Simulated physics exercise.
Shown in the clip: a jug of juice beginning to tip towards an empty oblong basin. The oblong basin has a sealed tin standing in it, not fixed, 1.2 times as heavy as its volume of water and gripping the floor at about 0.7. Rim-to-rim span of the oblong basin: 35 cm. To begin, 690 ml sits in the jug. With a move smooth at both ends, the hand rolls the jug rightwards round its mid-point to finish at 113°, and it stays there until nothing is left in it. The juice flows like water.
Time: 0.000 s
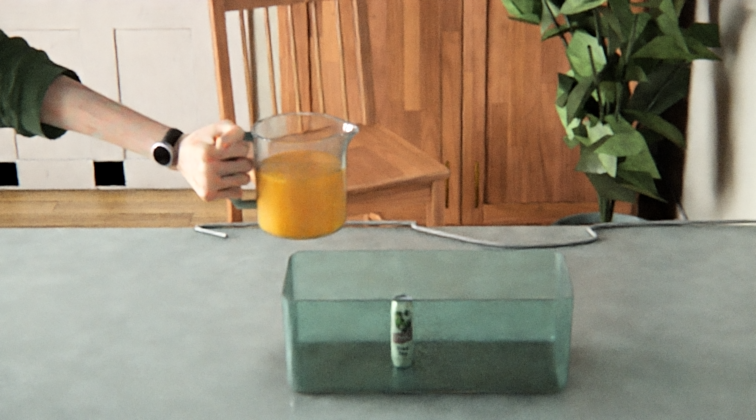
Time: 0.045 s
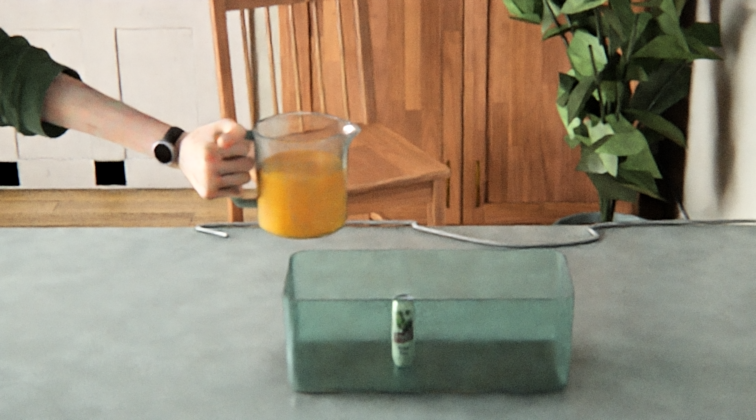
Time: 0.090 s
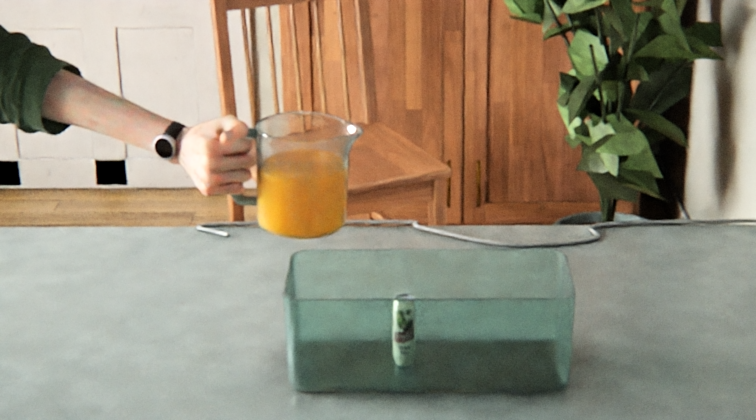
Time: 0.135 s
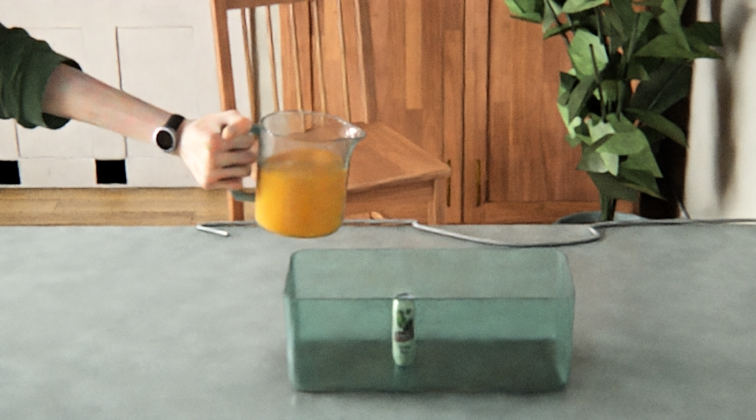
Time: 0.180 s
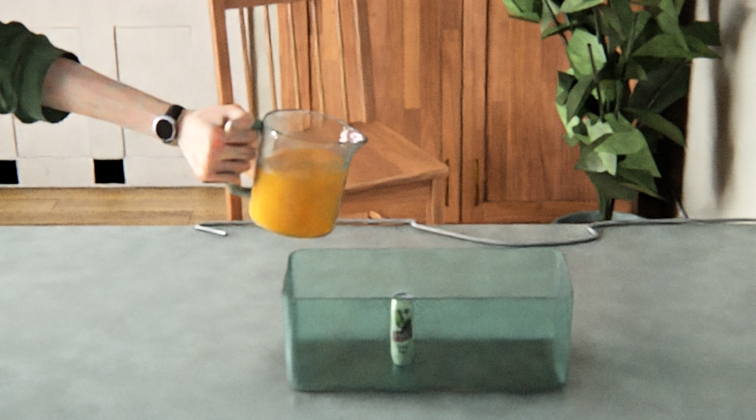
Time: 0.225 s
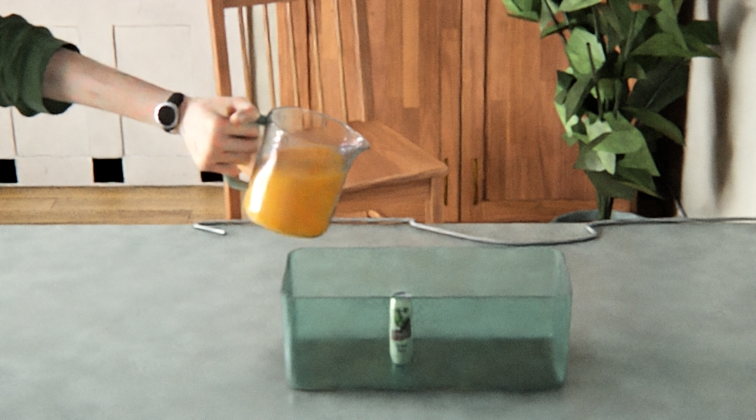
A hand wearing a dark watch, its arm in a green sleeve reaching in from the left, holds a clear glass jug of orange juice upright, then slowly tilts it rightwards. Below it, an empty, see-through green oblong basin stands on a grey tabletop with a small pale tin showing at its middle. The steady, level view faces a wooden chair, wooden panels and a leafy plant at right.
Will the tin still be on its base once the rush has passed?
No, it gets tipped over.
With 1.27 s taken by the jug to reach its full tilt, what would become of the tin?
So the tin will tip over.
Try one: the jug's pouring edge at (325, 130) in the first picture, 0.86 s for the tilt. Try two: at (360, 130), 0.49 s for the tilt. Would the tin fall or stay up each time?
Trial 1 - tin tips; trial 2 - tin tips.
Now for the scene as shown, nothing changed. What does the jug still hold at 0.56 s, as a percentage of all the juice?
Roughly 82 per cent.
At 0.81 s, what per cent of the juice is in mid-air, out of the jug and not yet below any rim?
Estimate: About 16 in a hundred.
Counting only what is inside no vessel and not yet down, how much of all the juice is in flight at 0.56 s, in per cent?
Roughly 16 percent.
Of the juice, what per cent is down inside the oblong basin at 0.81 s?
Reading: Approx. 66 %.
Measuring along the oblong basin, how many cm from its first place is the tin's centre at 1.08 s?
Measured centre to centre, about 6 cm.
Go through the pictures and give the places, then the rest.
In the first frame, tilt 0°; pouring edge (359, 129); surface from (258, 163) to (344, 161); the oblong basin's rim runs from (286, 276) to (568, 275); the tin's top is at (402, 302).
In the second frame, tilt 1°; pouring edge (360, 129); surface from (258, 162) to (345, 161).
In the third frame, tilt 3°; pouring edge (363, 131); surface from (260, 162) to (346, 161).
In the fourth frame, tilt 7°; pouring edge (366, 134); surface from (260, 161) to (347, 161).
In the fifth frame, tilt 12°; pouring edge (368, 139); surface from (259, 162) to (346, 161).
In the sixth frame, tilt 18°; pouring edge (370, 145); surface from (256, 161) to (348, 160).
By 0.56 s the tilt is 83° and 82 per cent is still to pour; the tin stands where it began.
By 0.81 s the tilt is 112° and 19 per cent is still to pour; the tin stands where it began.
By 1.08 s the tilt is 113° and 1 per cent is still to pour; the tin leans 37°.
By 1.36 s the tilt is 113° and 0 per cent is still to pour; the tin lies on its side.
At rest the tin lies on its side.
